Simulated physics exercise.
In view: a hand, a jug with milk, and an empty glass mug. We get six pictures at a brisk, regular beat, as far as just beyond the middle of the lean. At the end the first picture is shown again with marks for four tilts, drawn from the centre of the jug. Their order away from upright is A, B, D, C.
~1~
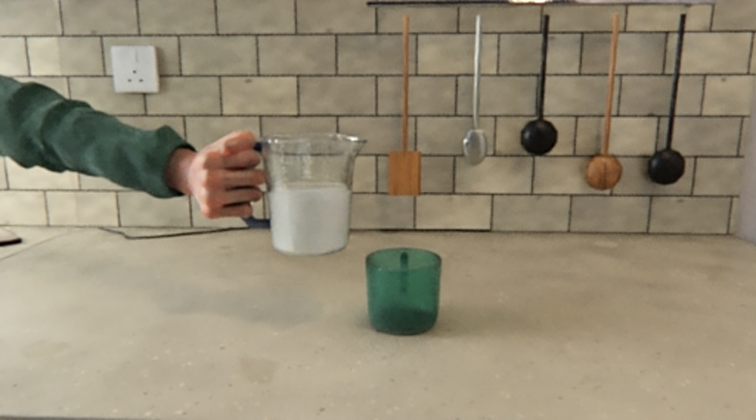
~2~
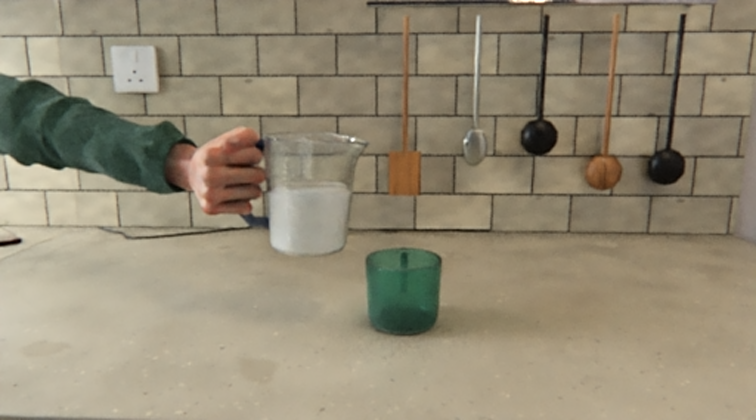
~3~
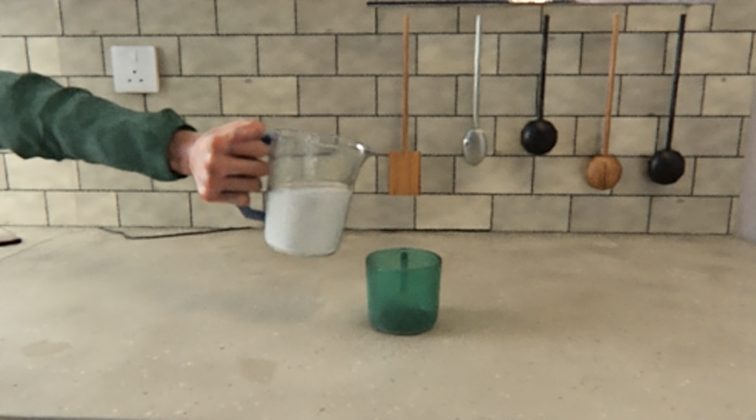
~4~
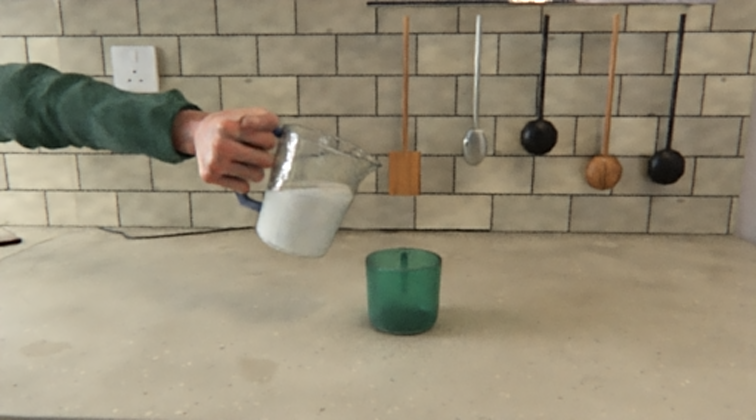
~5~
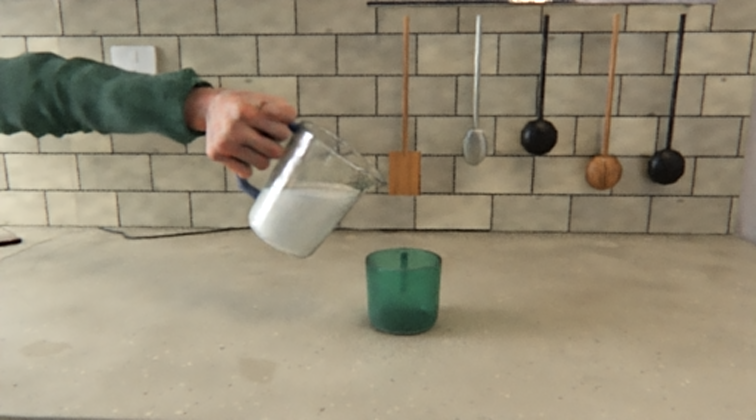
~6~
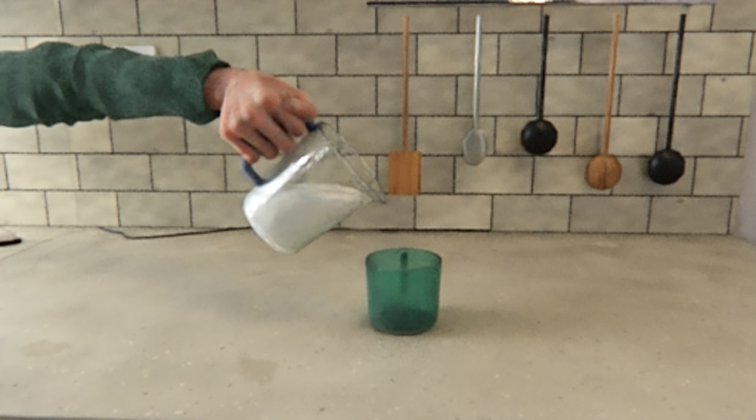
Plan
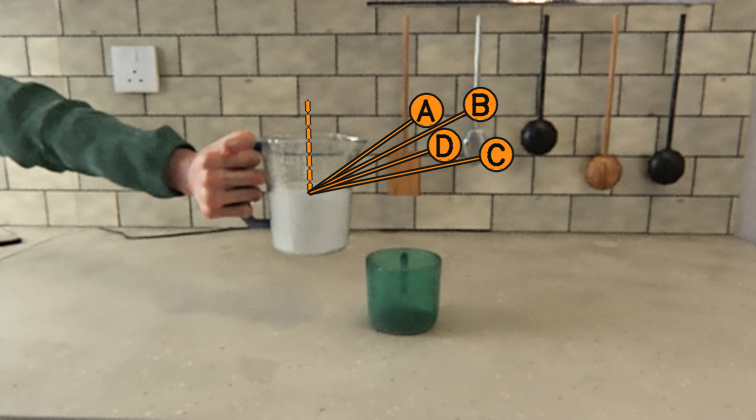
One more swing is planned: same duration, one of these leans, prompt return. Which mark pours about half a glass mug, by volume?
D beats the others.
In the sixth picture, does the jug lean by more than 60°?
No, it does not.
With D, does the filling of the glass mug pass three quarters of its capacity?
No, it does not.
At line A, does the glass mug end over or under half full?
Under.
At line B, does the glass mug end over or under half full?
Under.
On the marked copy, A at (412, 120); B at (465, 112); C at (480, 158); D at (428, 151).
For line A, the glass mug ends with about 11 % of what it can hold.
For line B, the glass mug ends with about 28 % of what it can hold.
For line C, the glass mug ends with about 68 % of what it can hold.
For line D, the glass mug ends with about 48 % of what it can hold.
